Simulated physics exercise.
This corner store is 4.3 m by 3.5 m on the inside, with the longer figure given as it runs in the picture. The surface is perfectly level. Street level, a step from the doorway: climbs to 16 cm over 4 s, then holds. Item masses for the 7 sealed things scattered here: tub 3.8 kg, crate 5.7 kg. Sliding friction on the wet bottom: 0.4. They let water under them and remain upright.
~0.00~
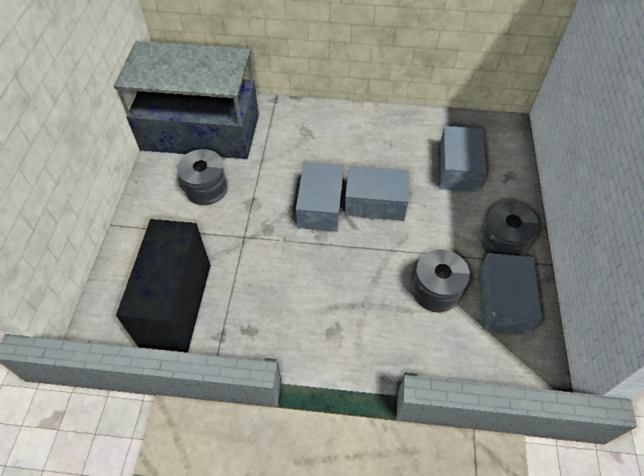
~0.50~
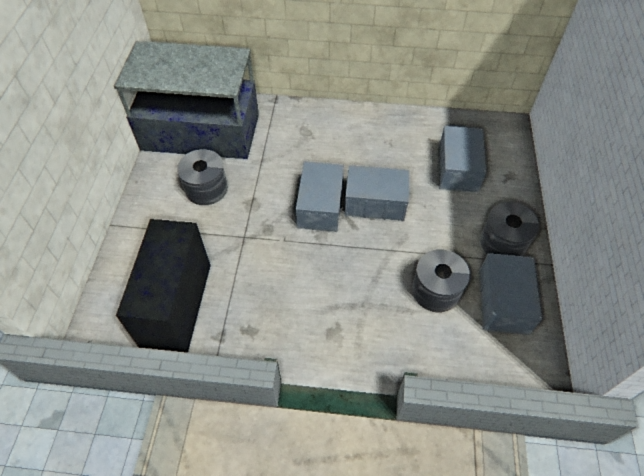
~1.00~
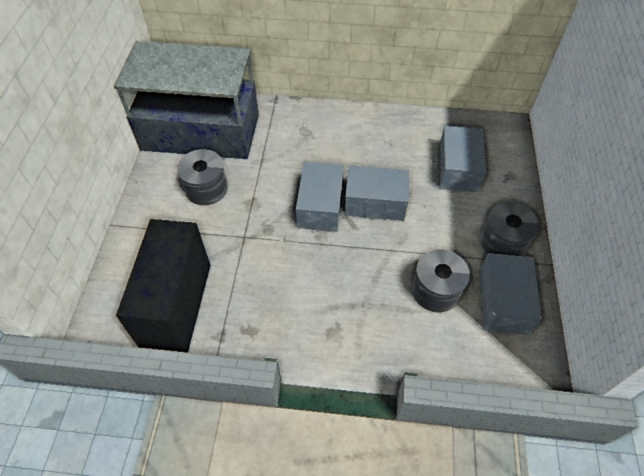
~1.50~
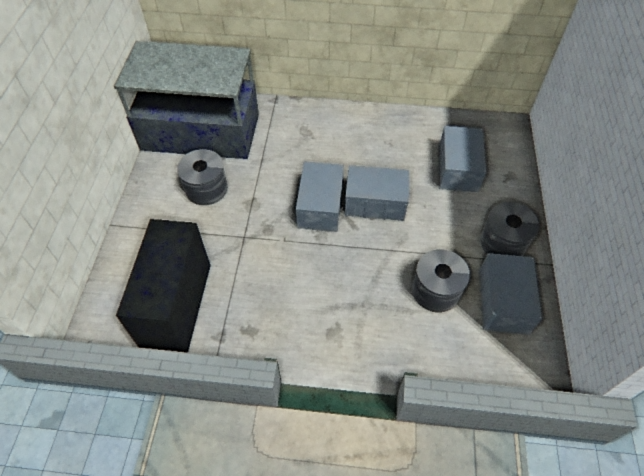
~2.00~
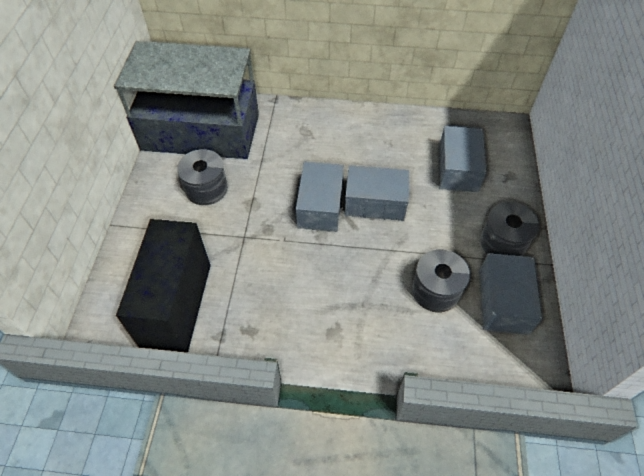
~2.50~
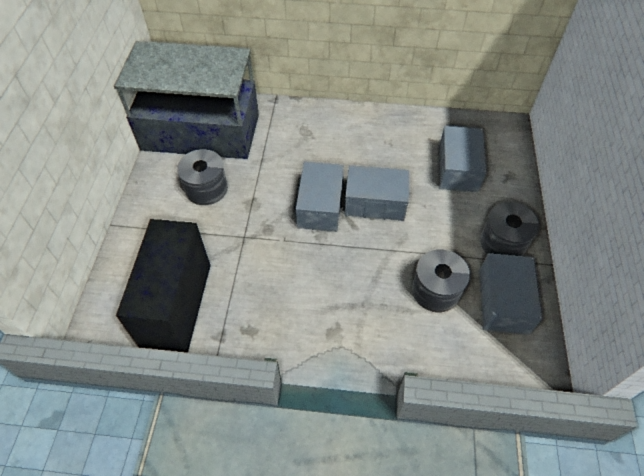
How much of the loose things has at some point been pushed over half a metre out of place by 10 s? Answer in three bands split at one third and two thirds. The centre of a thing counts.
Two thirds or more.
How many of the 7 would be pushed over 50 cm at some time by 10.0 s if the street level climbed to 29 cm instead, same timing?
That would give 7.
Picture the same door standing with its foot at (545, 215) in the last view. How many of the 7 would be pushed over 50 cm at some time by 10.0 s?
In that case the number is 5.
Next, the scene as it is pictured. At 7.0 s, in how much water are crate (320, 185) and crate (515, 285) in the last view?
Depth approx. 5 cm / 1 cm.
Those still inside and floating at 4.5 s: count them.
0.
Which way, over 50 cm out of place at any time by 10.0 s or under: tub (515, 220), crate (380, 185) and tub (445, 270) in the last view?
First not as far, then farther, then farther.
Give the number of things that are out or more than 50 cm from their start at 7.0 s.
The number by then is 5.
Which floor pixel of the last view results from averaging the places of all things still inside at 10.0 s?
Roughly at (411, 194).
After 3.5 s 0 of 7 are over 50 cm from their spots; 0 afloat.
After 4.5 s 0 of 7 are over 50 cm from their spots; 0 afloat.
After 7.0 s 5 of 7 are over 50 cm from their spots; 6 afloat.
After 10.0 s 5 of 7 are over 50 cm from their spots, and 5 have been at some point; 7 afloat.
